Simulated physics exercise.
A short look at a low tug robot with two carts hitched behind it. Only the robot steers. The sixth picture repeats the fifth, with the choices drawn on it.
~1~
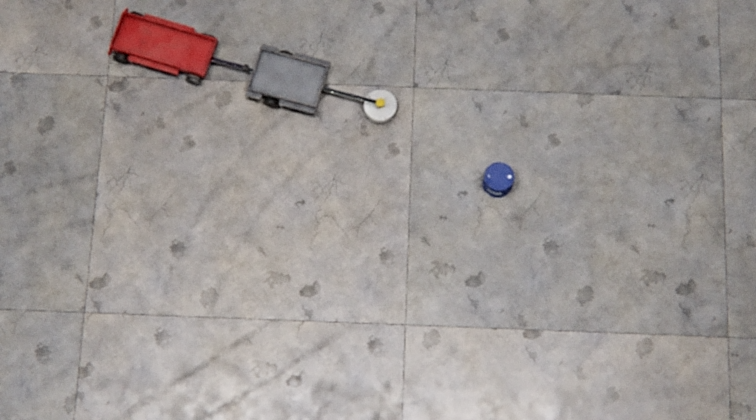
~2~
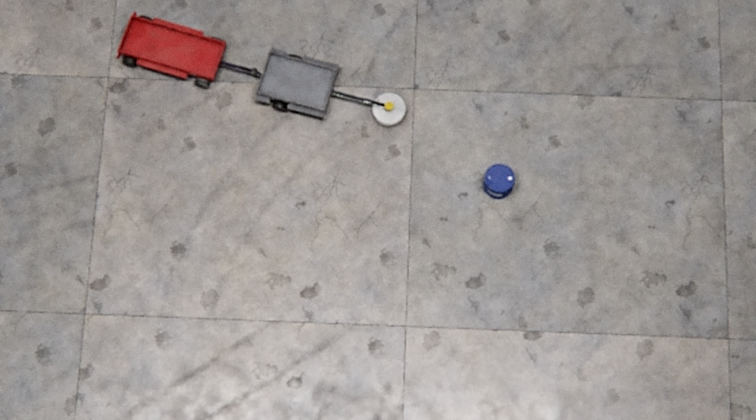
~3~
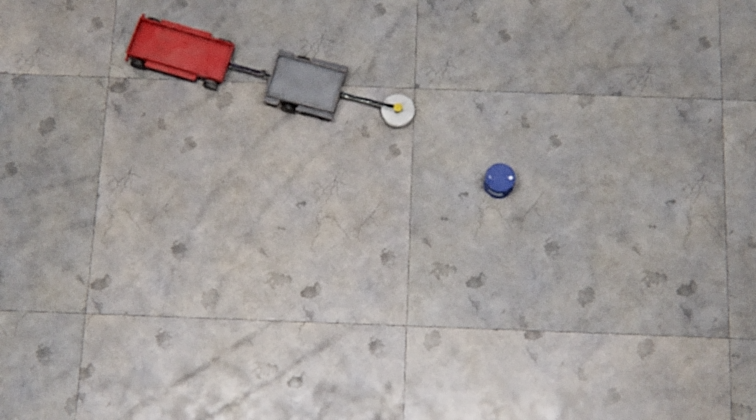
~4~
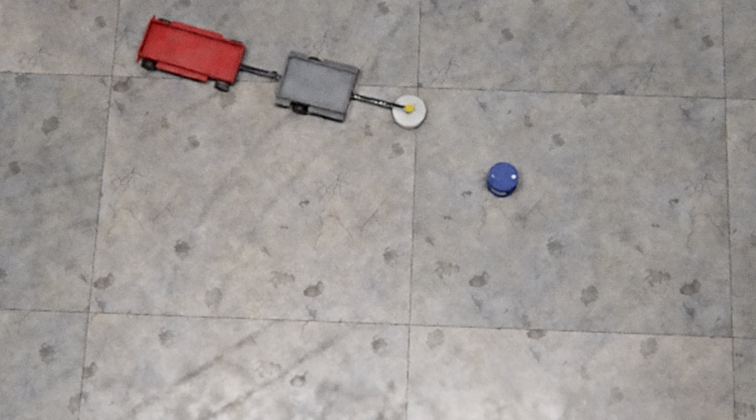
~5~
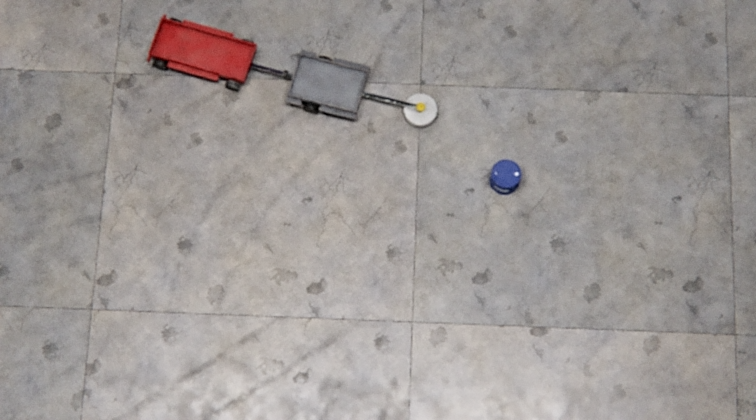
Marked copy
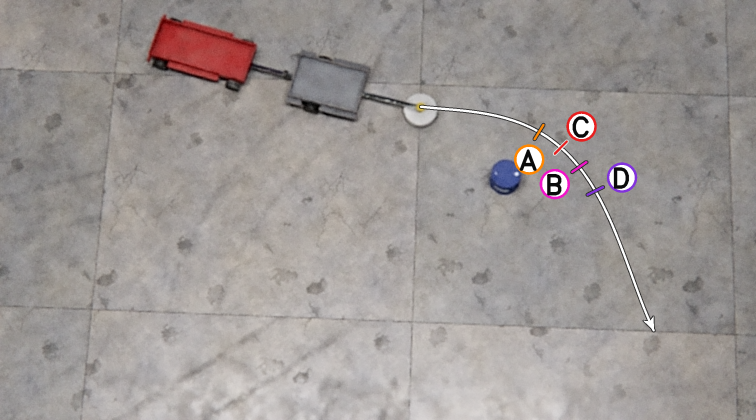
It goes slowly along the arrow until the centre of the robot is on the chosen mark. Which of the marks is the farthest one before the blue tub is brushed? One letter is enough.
All is well up to C.
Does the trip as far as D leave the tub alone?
No.
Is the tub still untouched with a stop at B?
No.
On the marked copy, A at (539, 132); B at (579, 167); C at (561, 148); D at (595, 191); the route from (421, 107) via (582, 170) to (654, 331).
Taking C. A third of the way, robot (472, 115), last cart (251, 64).
Two thirds of the way, robot (521, 127), last cart (300, 76).
When it is over, robot (560, 151), last cart (342, 85); nothing has been touched.
As for the rest, A is safe but short; B is too far, the tub has been hit; D is too far, the tub has been hit.
